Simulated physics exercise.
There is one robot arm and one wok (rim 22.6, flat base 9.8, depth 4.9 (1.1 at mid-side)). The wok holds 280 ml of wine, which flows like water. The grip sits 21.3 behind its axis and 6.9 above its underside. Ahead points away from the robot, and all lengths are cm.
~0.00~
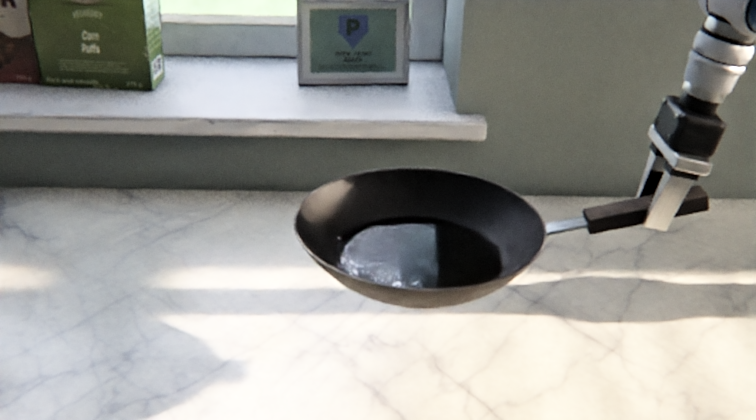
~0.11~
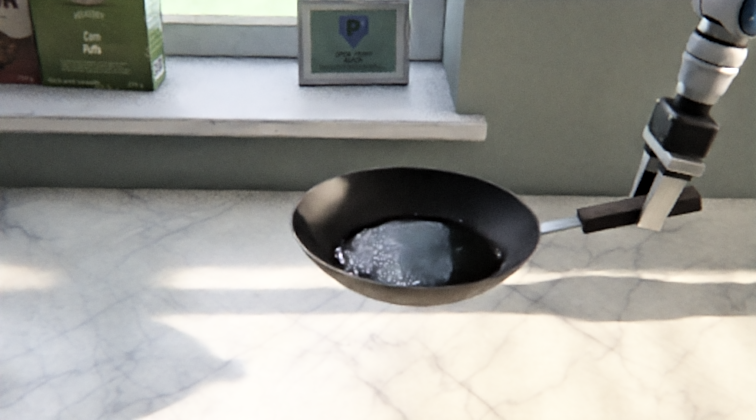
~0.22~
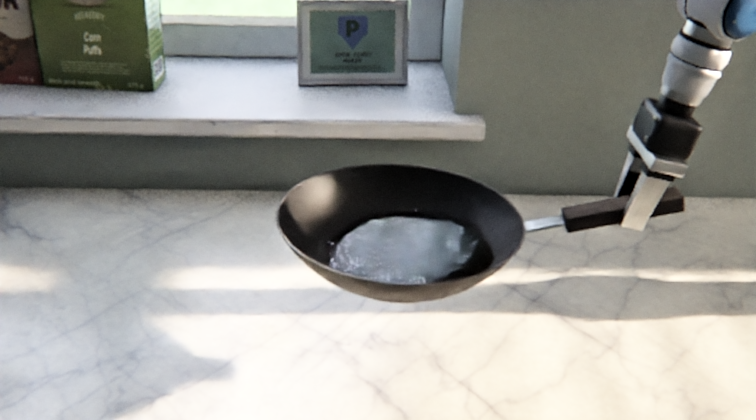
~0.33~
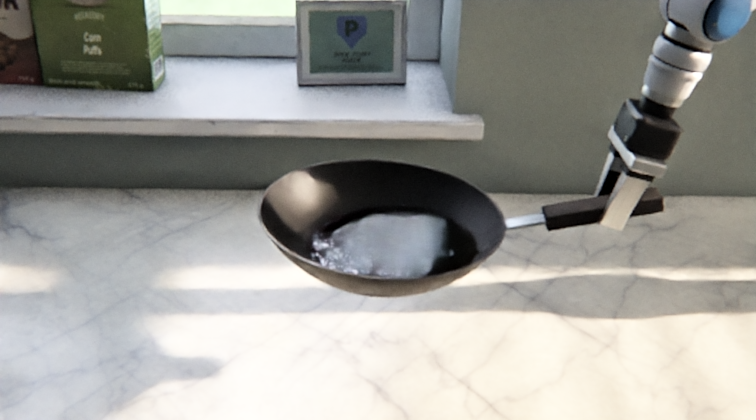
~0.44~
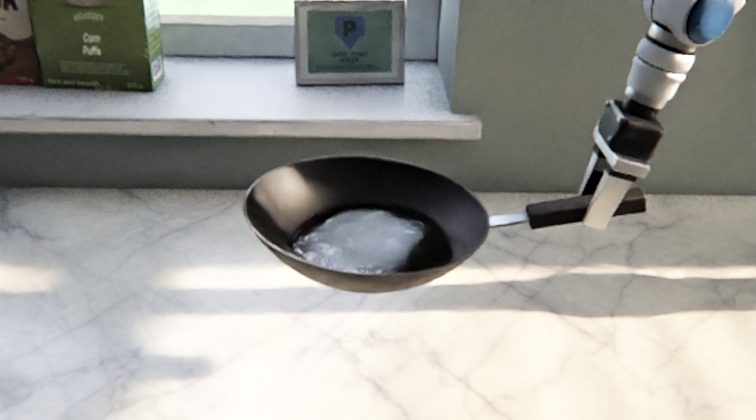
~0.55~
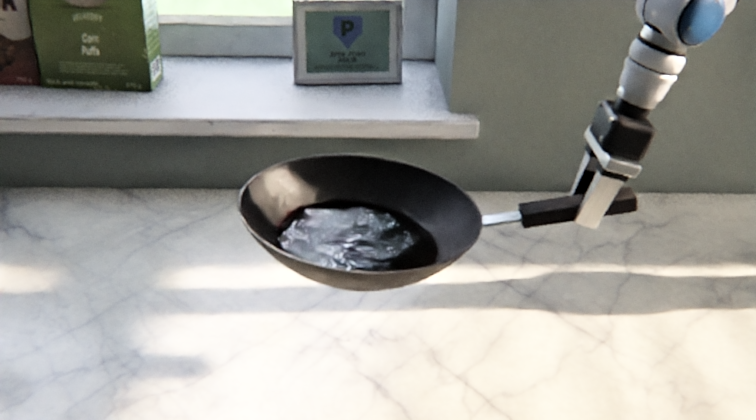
A pale marble counter runs beneath a white windowsill and a grey-green wall, seen from slightly above by a camera that stays almost still. A green cereal box stands on the sill at left and a small framed sign nearer the middle, while a white and black robot arm at right grips a dark wok holding clear liquid. The arm carries the wok a short way left, raising and tilting it slightly, as the liquid shifts and ripples inside.
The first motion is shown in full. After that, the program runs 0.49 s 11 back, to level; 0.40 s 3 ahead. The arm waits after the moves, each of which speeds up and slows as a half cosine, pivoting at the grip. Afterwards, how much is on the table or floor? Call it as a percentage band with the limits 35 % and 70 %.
Band: Below 35 %.
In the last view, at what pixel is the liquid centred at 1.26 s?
Approximate centre pixel: (523, 256).
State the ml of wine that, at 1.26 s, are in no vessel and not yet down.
About 40 ml.
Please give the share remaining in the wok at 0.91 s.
Roughly 100 %.
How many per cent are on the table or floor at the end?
I'd say somewhere near 18 in a hundred.
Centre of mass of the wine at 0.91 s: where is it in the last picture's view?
The centre is around (433, 252) in the last picture.
By 0.91 s, level, liquid up to 15 above the table; 285 ml in the wok.
By 1.26 s, level, liquid up to 17 above the table; 245 ml in the wok, 40 ml in the air or running down outside.
By 1.64 s, level, liquid up to 17 above the table; 230 ml in the wok, 40 ml on the table or floor, 10 ml in the air or running down outside.
By 2.44 s, level, liquid up to 16 above the table; 230 ml in the wok, 55 ml on the table or floor.
Final state, 230 ml in the wok, 55 ml on the table or floor. That is 19 % on the table or floor.
